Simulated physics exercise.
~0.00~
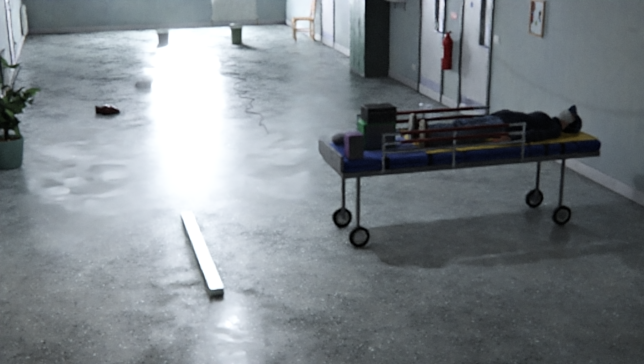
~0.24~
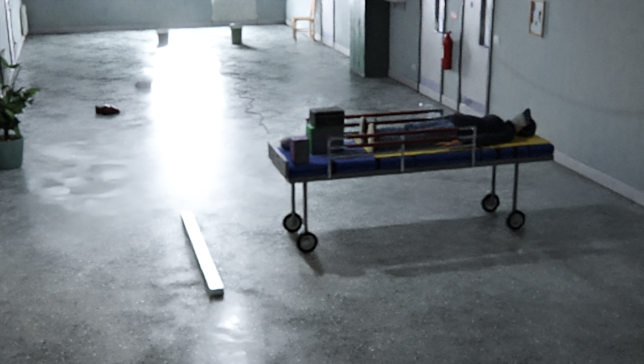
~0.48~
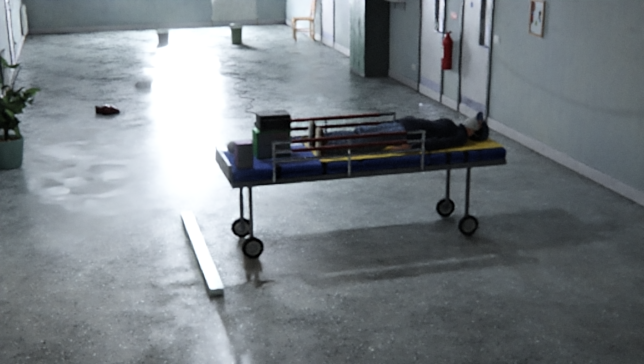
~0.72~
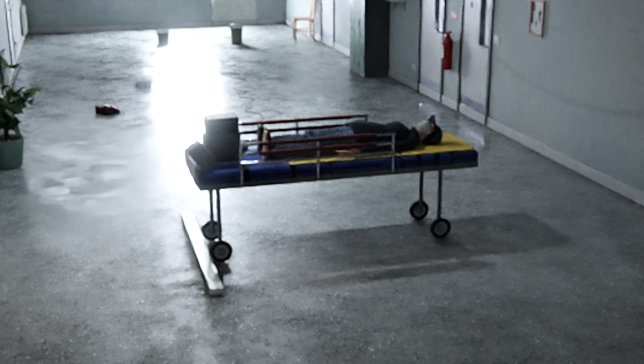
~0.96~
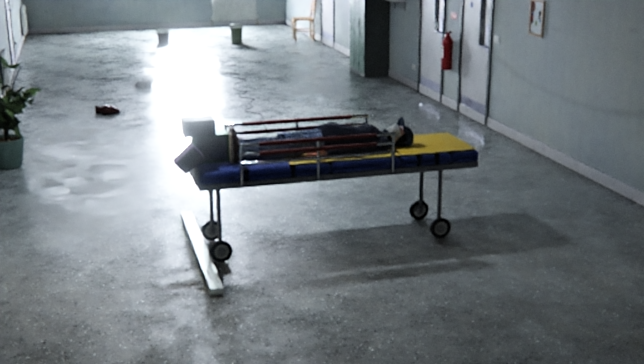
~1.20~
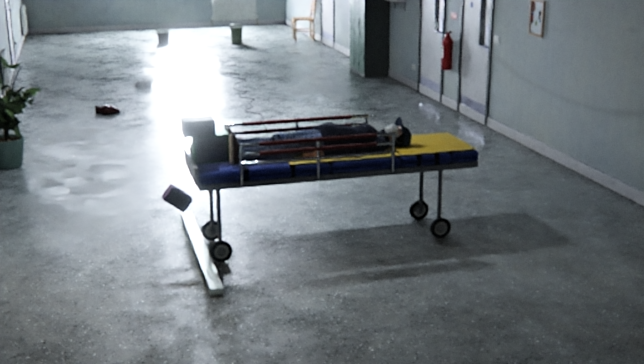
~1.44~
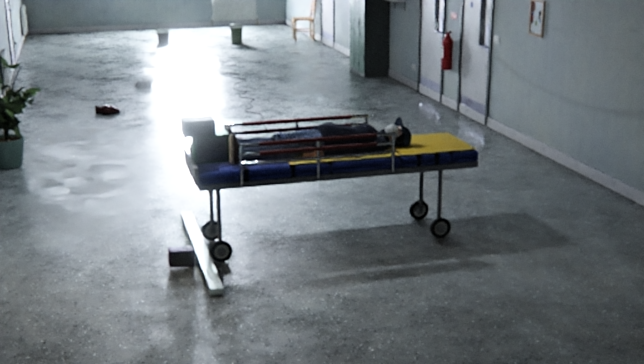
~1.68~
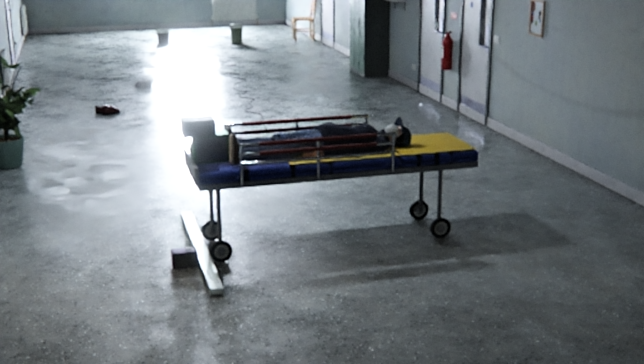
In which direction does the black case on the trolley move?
The black case moves to the left, travelling with the trolley towards the raised strip on the floor.
